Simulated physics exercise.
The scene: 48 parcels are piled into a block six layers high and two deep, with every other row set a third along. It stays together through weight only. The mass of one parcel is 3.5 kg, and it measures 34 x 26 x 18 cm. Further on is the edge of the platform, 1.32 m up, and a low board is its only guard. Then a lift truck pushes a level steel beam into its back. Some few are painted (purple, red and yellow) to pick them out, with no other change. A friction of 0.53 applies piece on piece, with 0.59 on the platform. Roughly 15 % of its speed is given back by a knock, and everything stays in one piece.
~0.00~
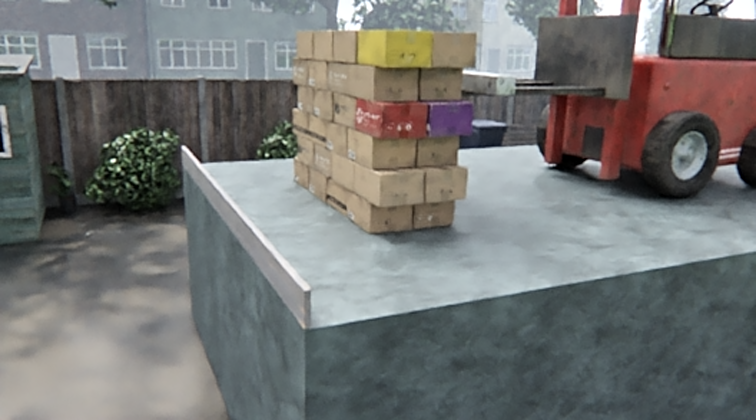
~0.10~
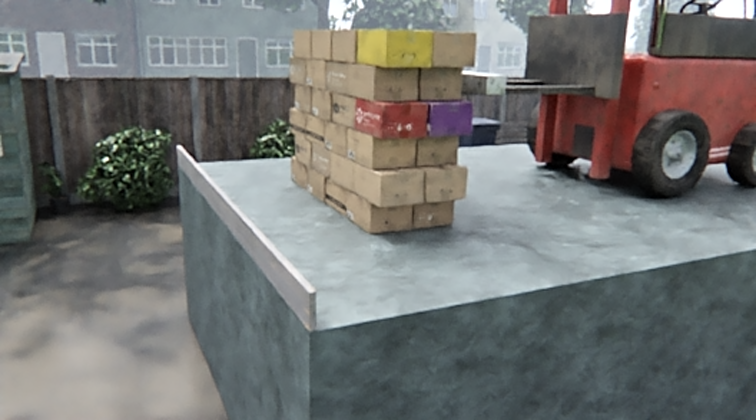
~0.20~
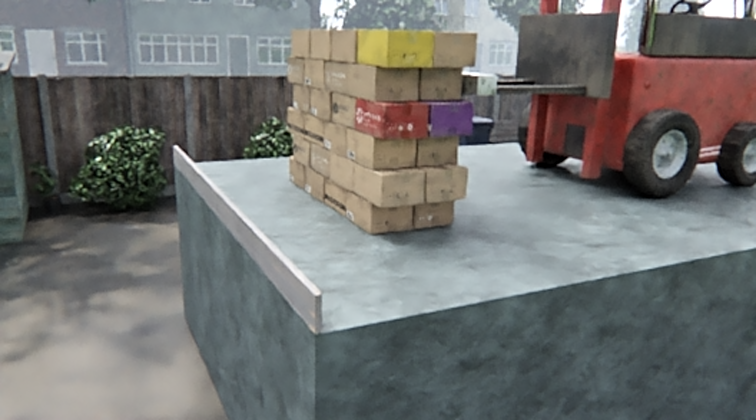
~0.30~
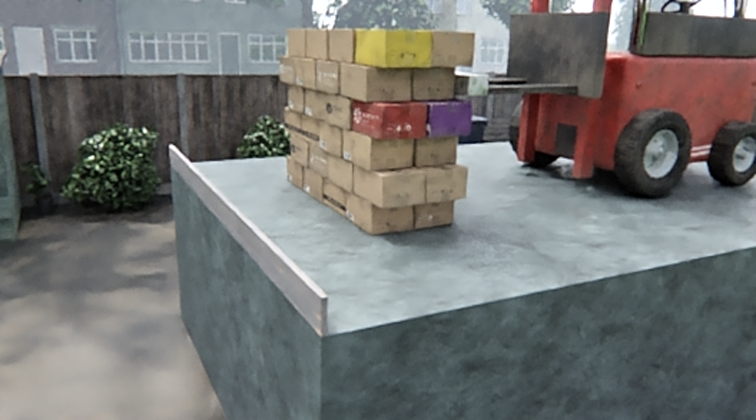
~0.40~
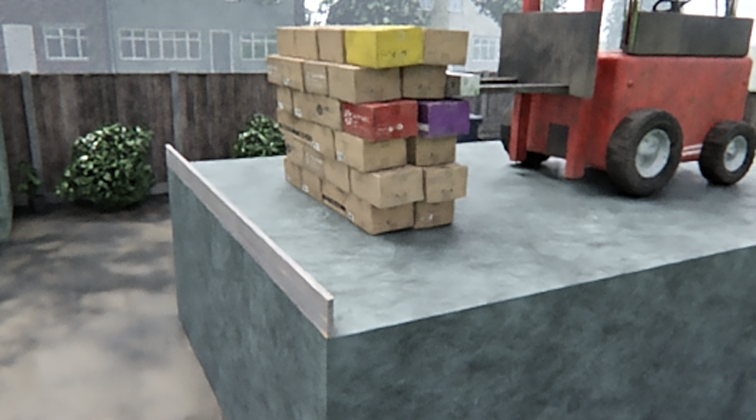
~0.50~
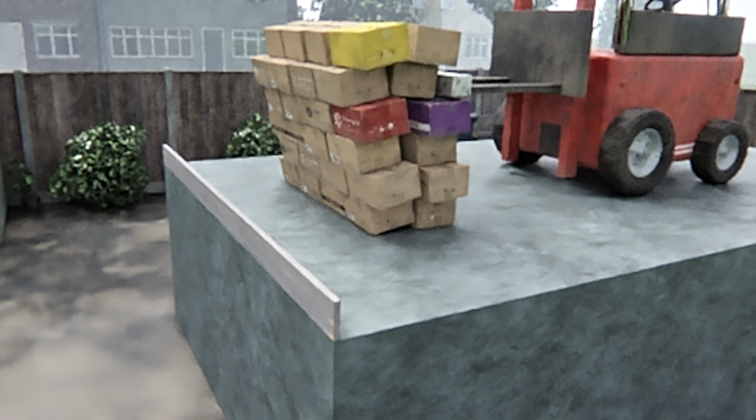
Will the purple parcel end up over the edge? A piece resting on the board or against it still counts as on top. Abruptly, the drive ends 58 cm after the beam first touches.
No, it stays on top.
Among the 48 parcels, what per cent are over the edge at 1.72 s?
25 %.
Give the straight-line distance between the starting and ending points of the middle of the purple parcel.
Roughly 0 centimetres.
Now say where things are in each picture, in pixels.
In the first frame (pixels give the middle of a visible side; the camera moves round a little), beam (505, 86) 13 cm from the stack; purple parcel (452, 120); yellow parcel (409, 49); red parcel (405, 121); none has stirred.
In the second frame, beam (495, 85) 7 cm from the stack; purple parcel (452, 120).
In the third frame, beam (486, 85) 12 mm from the stack; purple parcel (453, 120).
In the fourth frame, beam (477, 86) 48 mm in; purple parcel (451, 120); red parcel (405, 122) 16 mm from its place; movement in 22 of them.
In the fifth frame, beam (469, 86) 11 cm in; purple parcel (450, 119) 29 mm from its place; yellow parcel (400, 47) 5° from how it stood; steepest lean 6°, the parcel at (286, 42); movement in 38 of them.
In the sixth frame, beam (461, 86) 17 cm in; purple parcel (451, 119) 4° from how it stood; yellow parcel (387, 46) 11° from how it stood; red parcel (386, 122) 11° from how it stood; steepest lean 12°, the parcel at (273, 43); movement in 39 of them.
After 0.66 s, none of the 48 parcels over the edge, 36 disturbed; purple parcel 17 mm from its place; yellow parcel 22° from how it stood.
After 0.90 s, none of the 48 parcels over the edge, 35 disturbed; purple parcel unmoved; red parcel 47° from how it stood, 12 cm lower.
After 1.20 s, 8 of the 48 parcels over the edge; purple parcel unmoved; red parcel on its side.
After 1.72 s, 12 of the 48 parcels over the edge; purple parcel unmoved; yellow parcel upside down.
In the end (2.4 s), 14 of the 48 parcels over the edge; purple parcel unmoved; yellow parcel upside down; red parcel on its side. From the last view, middles, purple parcel near (437, 116).
